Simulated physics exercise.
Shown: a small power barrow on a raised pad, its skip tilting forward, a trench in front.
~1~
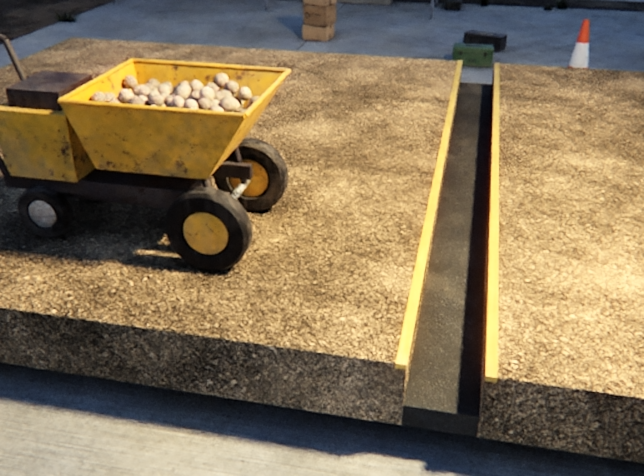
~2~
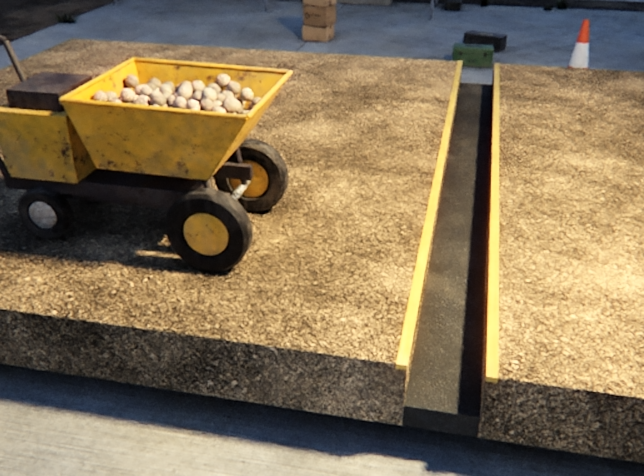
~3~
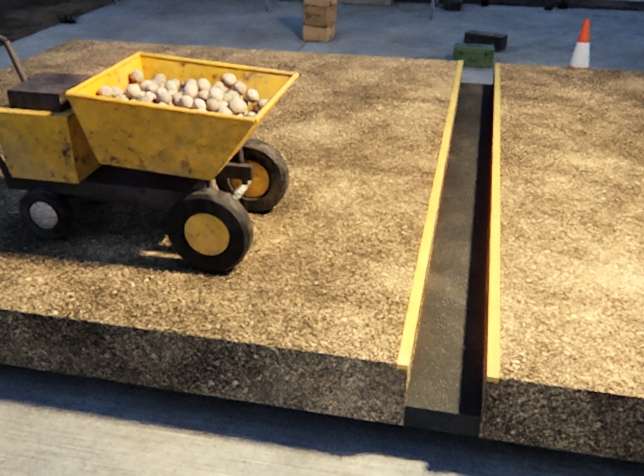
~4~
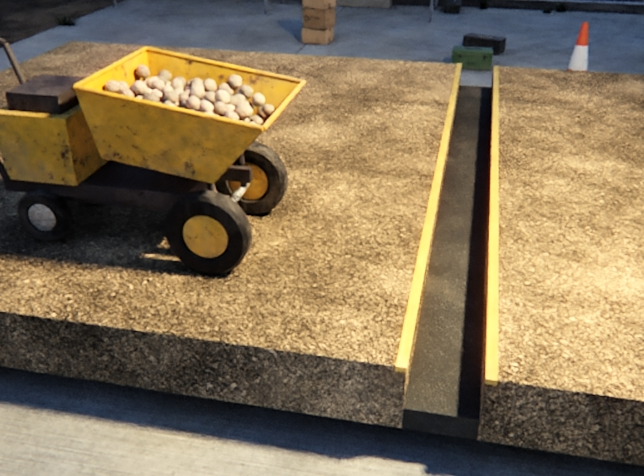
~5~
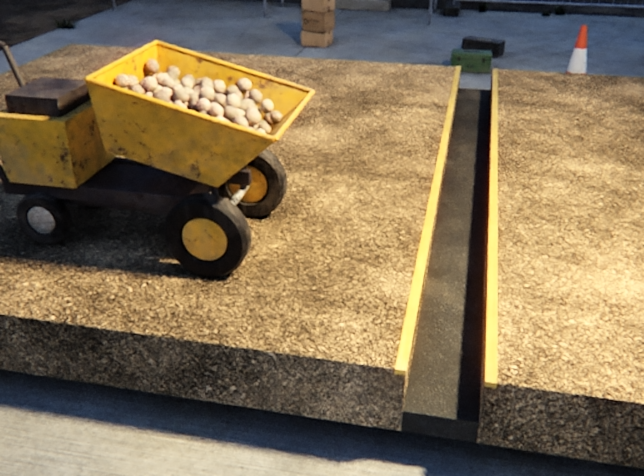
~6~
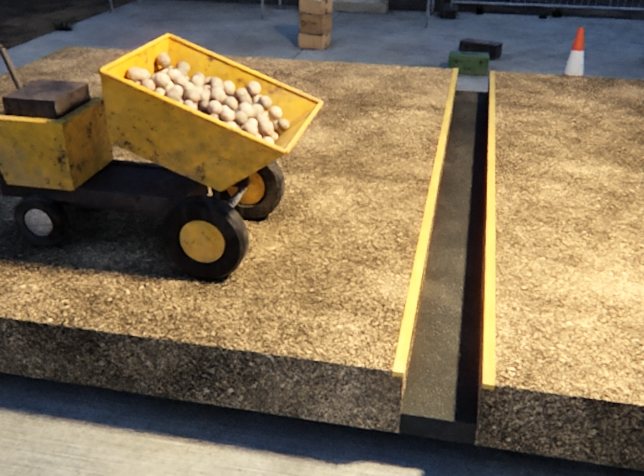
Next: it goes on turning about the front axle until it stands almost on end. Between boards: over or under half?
Below half.
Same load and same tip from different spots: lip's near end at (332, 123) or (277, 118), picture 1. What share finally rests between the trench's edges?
First spot: About 90 percent; second spot: About 60 percent.
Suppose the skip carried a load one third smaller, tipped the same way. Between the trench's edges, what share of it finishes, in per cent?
Roughly 20 percent.
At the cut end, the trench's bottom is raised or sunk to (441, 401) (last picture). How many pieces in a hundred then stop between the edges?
Something like 30 %.
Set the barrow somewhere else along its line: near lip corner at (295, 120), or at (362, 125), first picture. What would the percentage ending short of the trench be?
In order: About 20 % and 0 %.
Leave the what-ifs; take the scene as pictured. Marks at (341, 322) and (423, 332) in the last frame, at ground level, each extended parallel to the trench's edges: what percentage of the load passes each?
I'd put it near 70 in a hundred, then near 30 in a hundred.
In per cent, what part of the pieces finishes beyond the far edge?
I'd say around 0 per cent of the load.
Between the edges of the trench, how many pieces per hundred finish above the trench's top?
Estimate: Near 0 in a hundred.
Soon after the last picture, skip tipped steeply; all in the skip.
A little later, skip tipped steeply; most in the skip; a small part short of the trench; a stray few falling.
Later still, skip tipped right over; about a quarter in the skip; about half short of the trench; about a quarter in or heaped over the trench.
By the end, skip tipped right over; about a quarter in the skip; about half short of the trench; about a third in or heaped over the trench; none beyond it.
